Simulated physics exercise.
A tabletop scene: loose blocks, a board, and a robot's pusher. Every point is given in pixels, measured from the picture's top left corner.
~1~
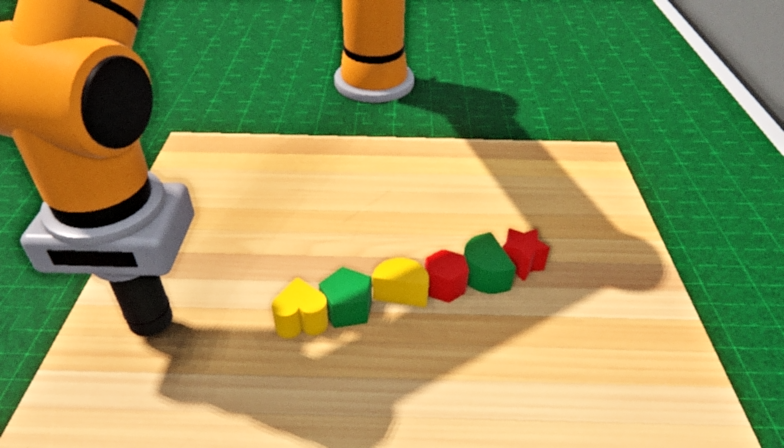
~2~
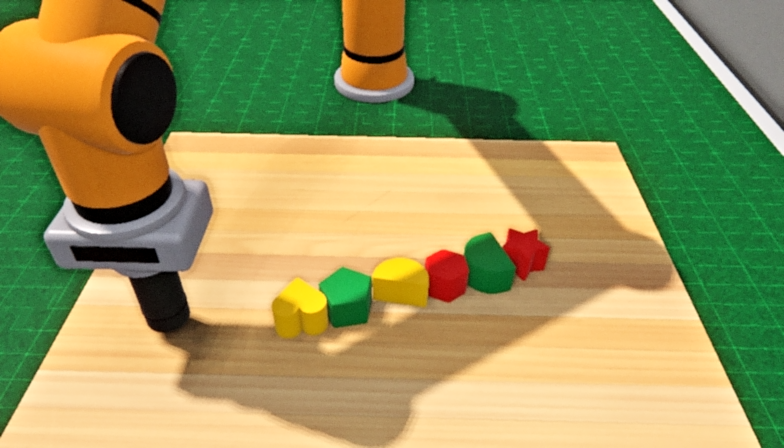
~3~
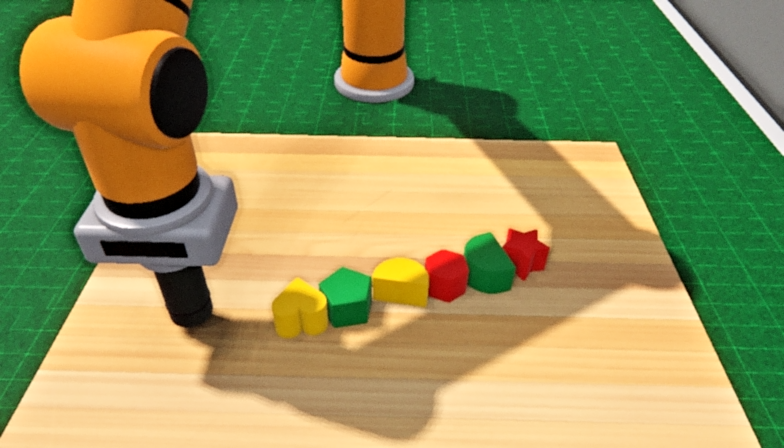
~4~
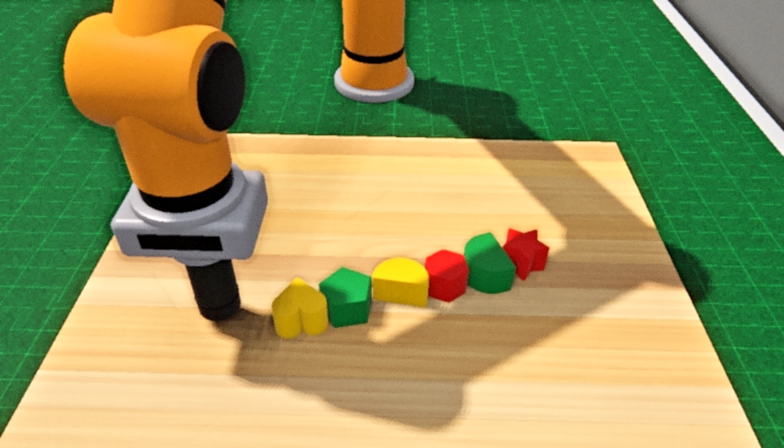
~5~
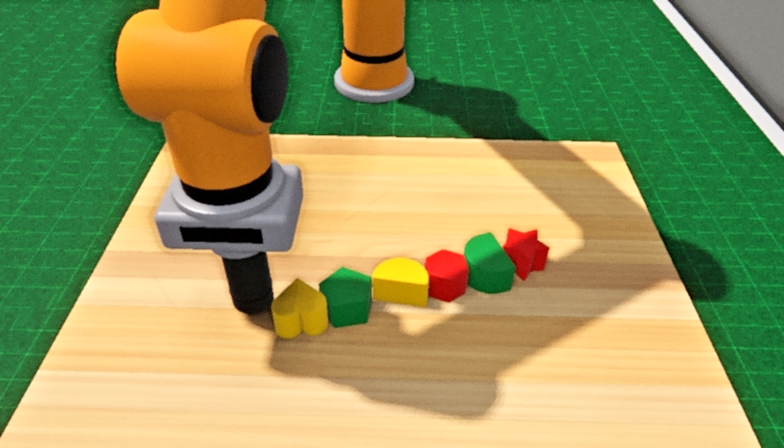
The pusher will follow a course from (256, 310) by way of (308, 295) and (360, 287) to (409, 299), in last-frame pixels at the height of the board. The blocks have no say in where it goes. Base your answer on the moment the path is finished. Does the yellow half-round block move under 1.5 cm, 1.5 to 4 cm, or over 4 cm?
The answer is over 4 cm.
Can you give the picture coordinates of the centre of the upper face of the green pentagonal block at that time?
Near (369, 301).
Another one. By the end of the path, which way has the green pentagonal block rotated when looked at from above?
Rotates clockwise.
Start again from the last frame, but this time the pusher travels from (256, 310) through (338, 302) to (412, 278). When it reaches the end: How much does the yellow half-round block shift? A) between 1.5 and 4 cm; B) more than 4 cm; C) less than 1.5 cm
I'll go with B - more than 4 cm.
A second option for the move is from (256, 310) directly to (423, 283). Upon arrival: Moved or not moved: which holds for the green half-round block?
It travels a centimetre or more.
The first path, step by step. One third of the way, pusher (308, 284); yellow heart block (309, 304), turned 20° clockwise.
Two thirds of the way, pusher (361, 277); yellow heart block (309, 305), turned 25° clockwise; green pentagonal block (364, 296), turned 30° clockwise; yellow half-round block (416, 279); red hexagon (454, 264), turned 25° anticlockwise.
At the end, pusher (410, 289); yellow heart block (309, 305), turned 25° clockwise; green pentagonal block (369, 301), turned 55° clockwise; yellow half-round block (445, 297); red hexagon (455, 265), turned 30° anticlockwise.
